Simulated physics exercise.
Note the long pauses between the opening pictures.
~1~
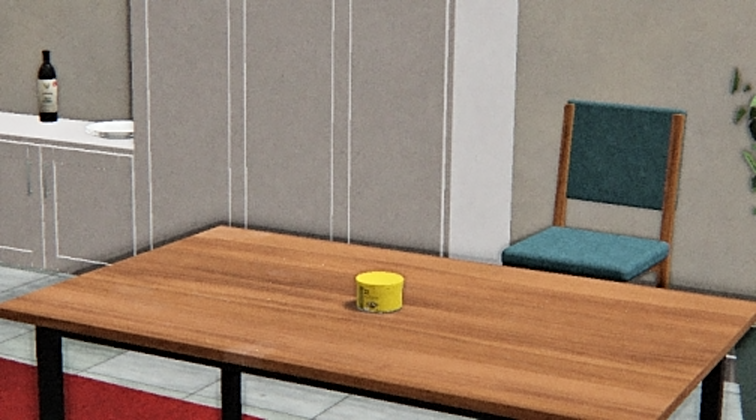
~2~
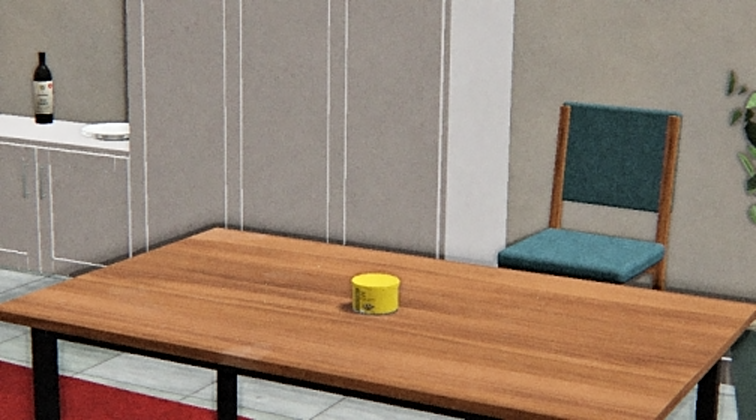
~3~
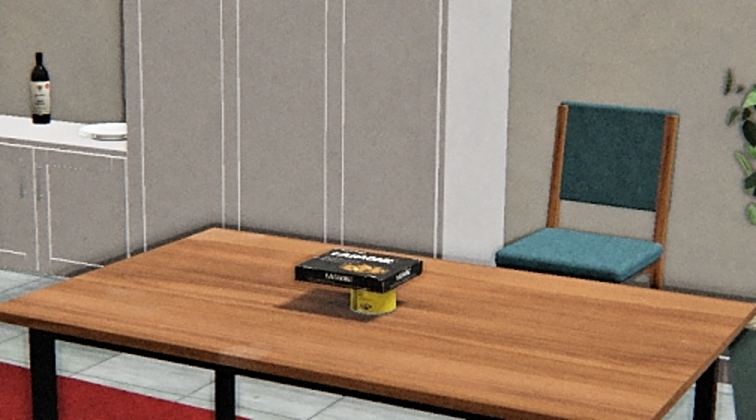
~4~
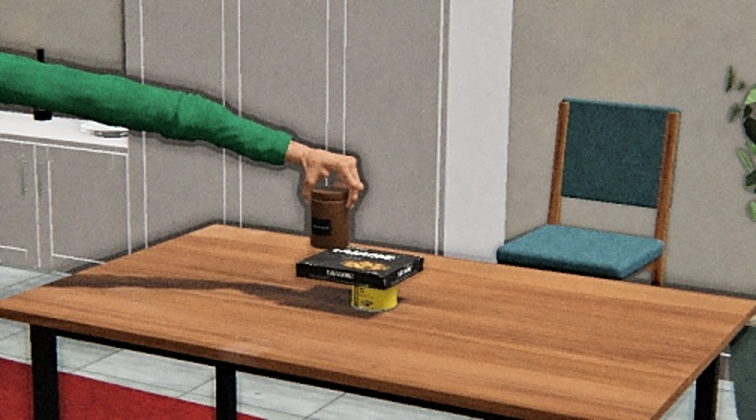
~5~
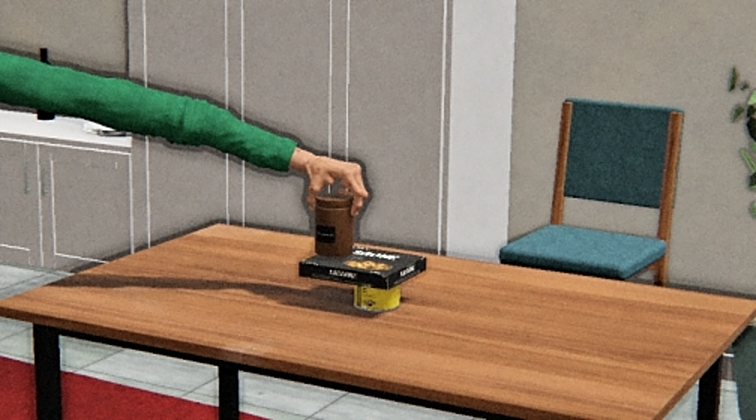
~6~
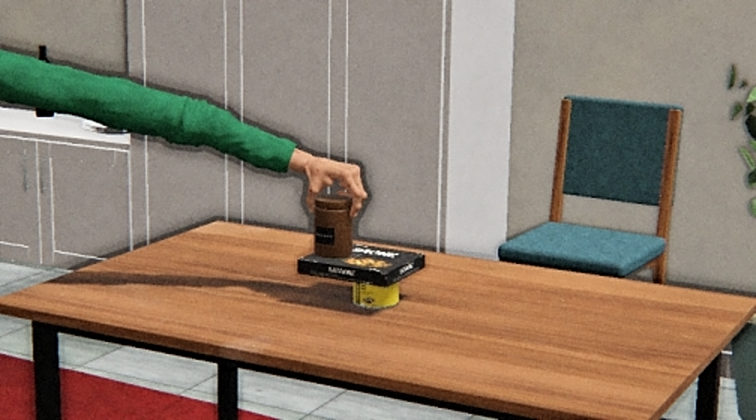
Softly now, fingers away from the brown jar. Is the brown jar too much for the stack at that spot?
Yes, the stack is too shaky.
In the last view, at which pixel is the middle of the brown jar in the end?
Roughly pixel (285, 268) in the last picture.
Then, 0.40 s after the last picture, brown jar now fallen; black packet tipped 48° from how it was.
Then, 0.50 s after the last picture, black packet tipped 38° from how it was.
At rest, fallen, brown jar; left askew, black packet; yellow tub in place. Seen from the same camera at the end, brown jar near (285, 268). The stack gives way.
